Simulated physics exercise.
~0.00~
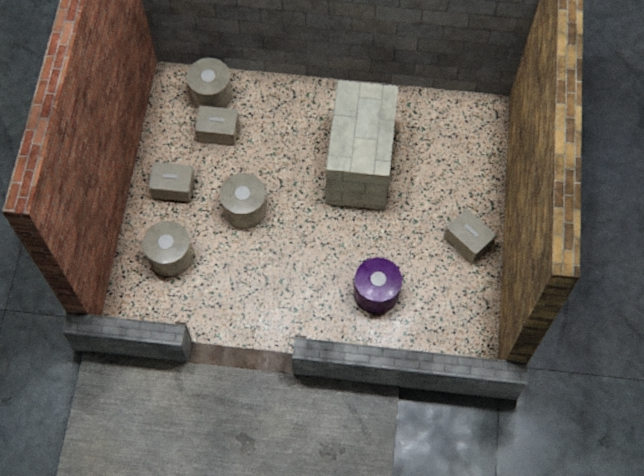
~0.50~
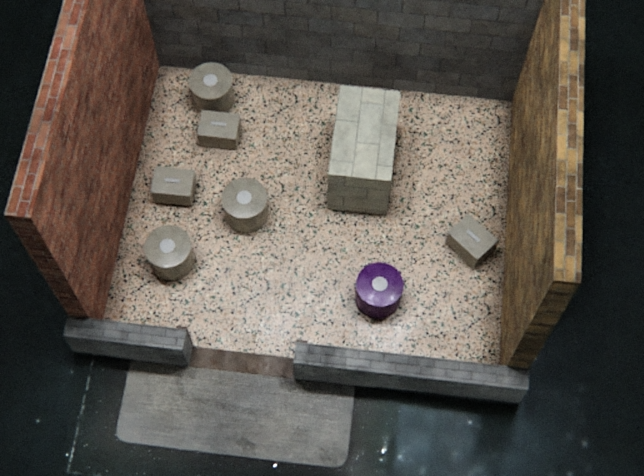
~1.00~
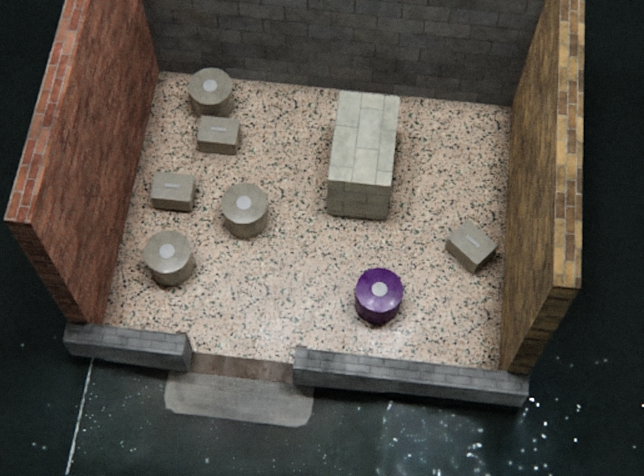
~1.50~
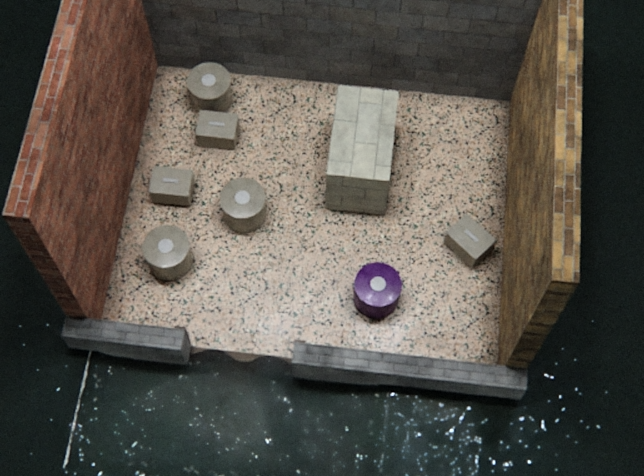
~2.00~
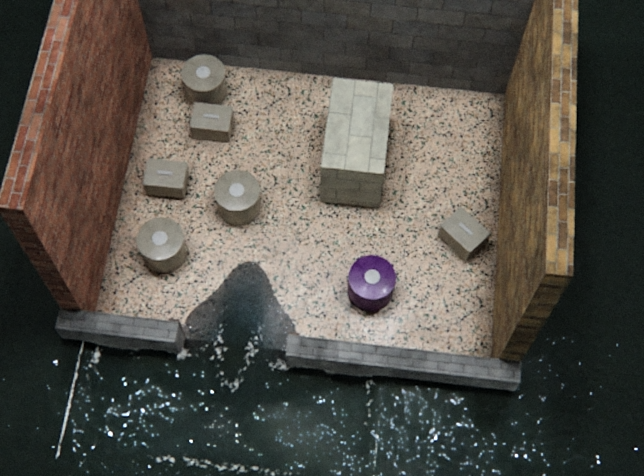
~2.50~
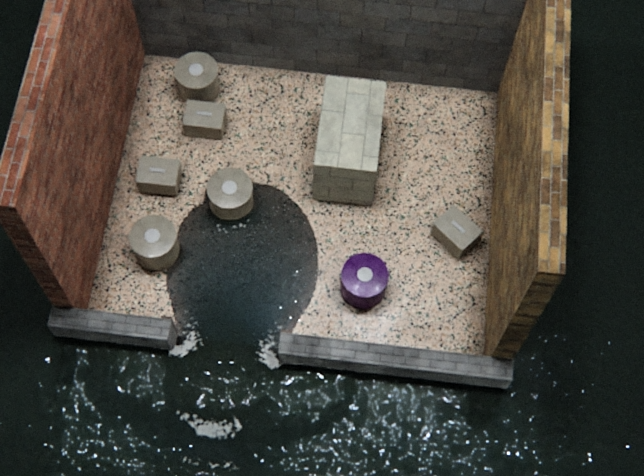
Dark water covering the ground outside, then spreading through the doorway across the speckled floor among motionless tubs and boxes.
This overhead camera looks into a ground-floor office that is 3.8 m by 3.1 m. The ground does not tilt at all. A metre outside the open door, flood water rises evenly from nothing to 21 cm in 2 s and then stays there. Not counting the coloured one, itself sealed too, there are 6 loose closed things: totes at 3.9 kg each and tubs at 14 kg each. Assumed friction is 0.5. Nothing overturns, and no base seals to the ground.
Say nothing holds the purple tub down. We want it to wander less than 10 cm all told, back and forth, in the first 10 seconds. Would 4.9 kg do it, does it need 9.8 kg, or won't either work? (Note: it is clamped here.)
Heavier wins.
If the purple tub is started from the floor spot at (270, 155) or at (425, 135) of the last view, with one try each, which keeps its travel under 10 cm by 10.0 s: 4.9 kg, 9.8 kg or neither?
First try, both options fail; second try, both options fail.
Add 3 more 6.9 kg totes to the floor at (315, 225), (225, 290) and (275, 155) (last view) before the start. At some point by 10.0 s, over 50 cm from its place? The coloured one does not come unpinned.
Note, in sequence: Exceeded, exceeded, exceeded.
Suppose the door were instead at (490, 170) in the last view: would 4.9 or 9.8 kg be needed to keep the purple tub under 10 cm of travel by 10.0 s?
If so, both fall short.
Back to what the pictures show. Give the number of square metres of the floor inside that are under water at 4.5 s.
Roughly 9.0 m2 of it is wet.
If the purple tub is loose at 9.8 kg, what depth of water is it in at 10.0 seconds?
About 6 cm.
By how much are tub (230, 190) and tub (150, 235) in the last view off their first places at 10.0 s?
200 cm and 50 cm respectively.
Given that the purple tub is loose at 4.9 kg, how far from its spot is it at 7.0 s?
I'd put it at roughly 0 cm.
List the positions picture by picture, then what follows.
The purple tub at (378, 279) rests on the ground; 0.0 m2 under water; 0 of 7 have shifted, in the first frame.
The purple tub at (380, 284) rests on the ground; water covers 0.0 m2; 0 of 7 have shifted, in the second frame.
The purple tub at (379, 290), on the bottom; 0.0 m2 under water; 0 of 7 have shifted, in the third frame.
The purple tub at (378, 284) rests on the ground; water covers 0.0 m2; 0 of 7 have shifted, in the fourth frame.
The purple tub at (372, 277), on the bottom; water covers 0.5 m2; 0 of 7 have shifted, in the fifth frame.
The purple tub at (365, 275), on the bottom; water covers 1.8 m2; 0 of 7 have shifted, in the sixth frame.
After 3.5 s the purple tub would be 0 cm from its start with 4.9 kg and 0 cm from its start with 9.8 kg; 2 cm of water round it then.
After 4.5 s the purple tub would be 0 cm from its start with 4.9 kg and 0 cm from its start with 9.8 kg; 2 cm of water round it then.
After 7.0 s the purple tub would be 0 cm from its start with 4.9 kg and 0 cm from its start with 9.8 kg; 2 cm of water round it then.
After 10.0 s the purple tub would be 16 cm from its start with 4.9 kg and 0 cm from its start with 9.8 kg; 6 cm of water round it then.
